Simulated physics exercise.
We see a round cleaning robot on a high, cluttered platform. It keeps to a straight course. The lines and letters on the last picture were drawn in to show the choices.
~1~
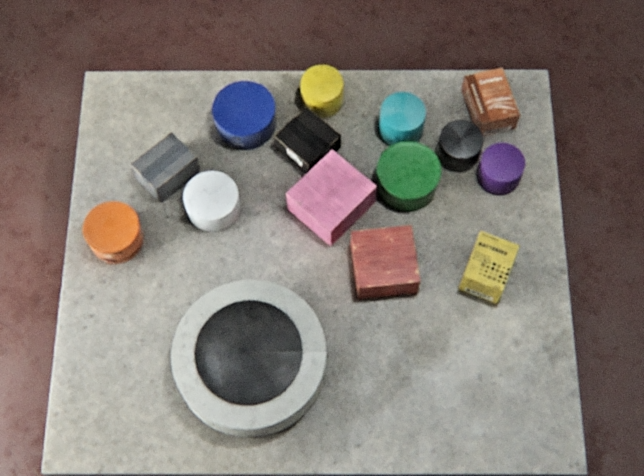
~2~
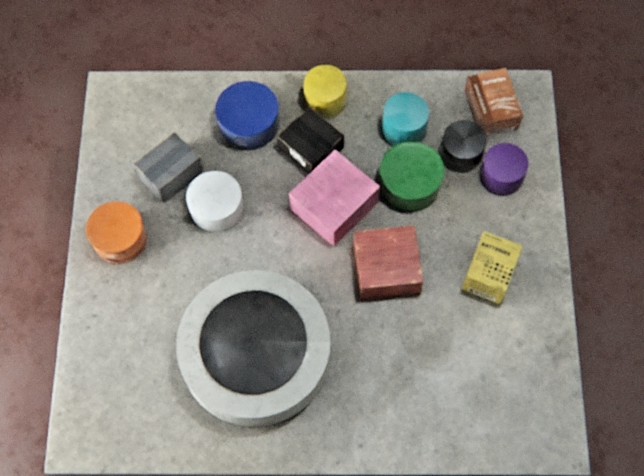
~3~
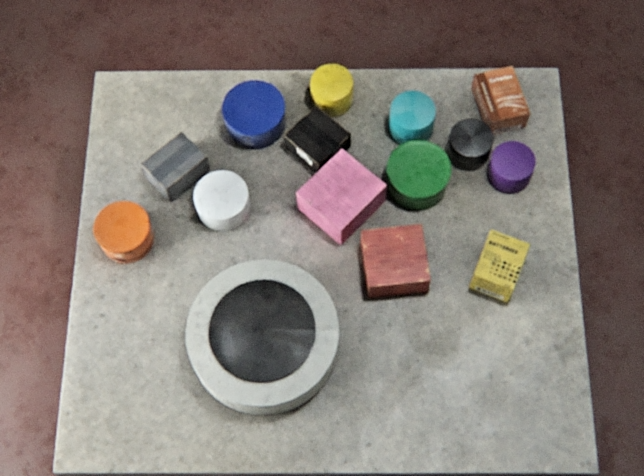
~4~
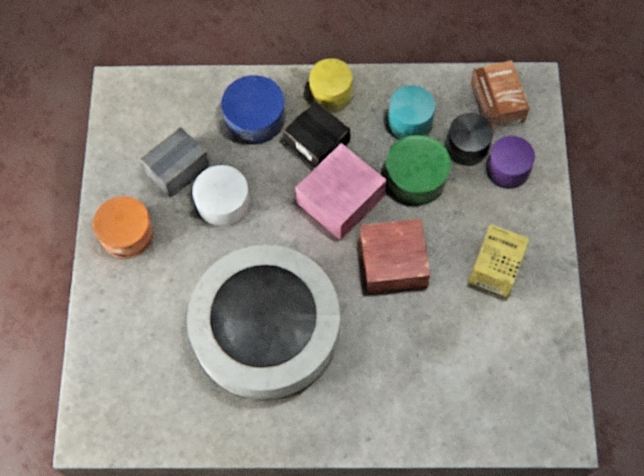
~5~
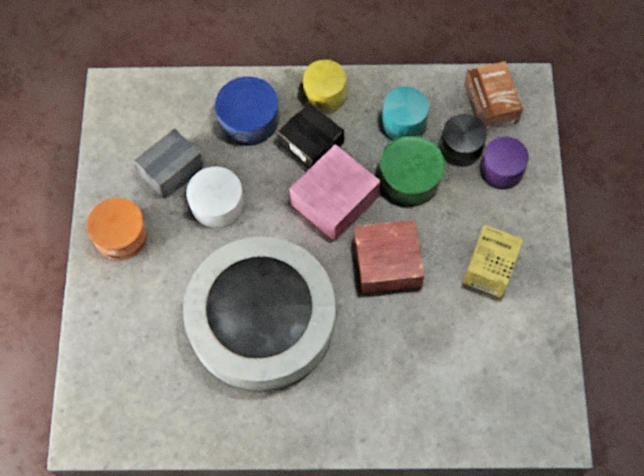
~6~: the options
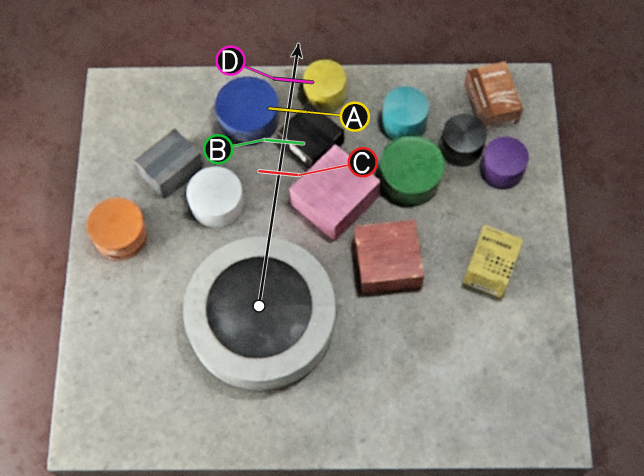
The clip opens on a round grey robot with a dark top at the lower left of a pale platform scattered with colourful cylinders and blocks. It creeps slowly upward toward the white cylinder and pink block, while the objects stay in place and the view shifts slightly.
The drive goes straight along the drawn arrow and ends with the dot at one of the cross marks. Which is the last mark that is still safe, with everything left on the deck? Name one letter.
No farther than C.
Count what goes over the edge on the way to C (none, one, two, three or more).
The count is none.
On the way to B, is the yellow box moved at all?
By then, no.
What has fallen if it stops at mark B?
The yellow canister.
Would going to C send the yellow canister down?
No.
On the copy, A at (289, 111); B at (284, 141); C at (280, 173); D at (293, 80); the arrow from (259, 306) to (299, 45); the white dot at (259, 306).
On C. First, robot (268, 261); white canister (214, 190); pink crate (338, 187).
Then, robot (276, 213); purple canister (512, 166); black box (307, 127).
Finally, robot (281, 182); yellow canister (330, 69); purple canister (513, 166); nothing has fallen.
By contrast, A drops the black box, blue pail and yellow canister; B drops the yellow canister; D drops the black box, blue pail and yellow canister.
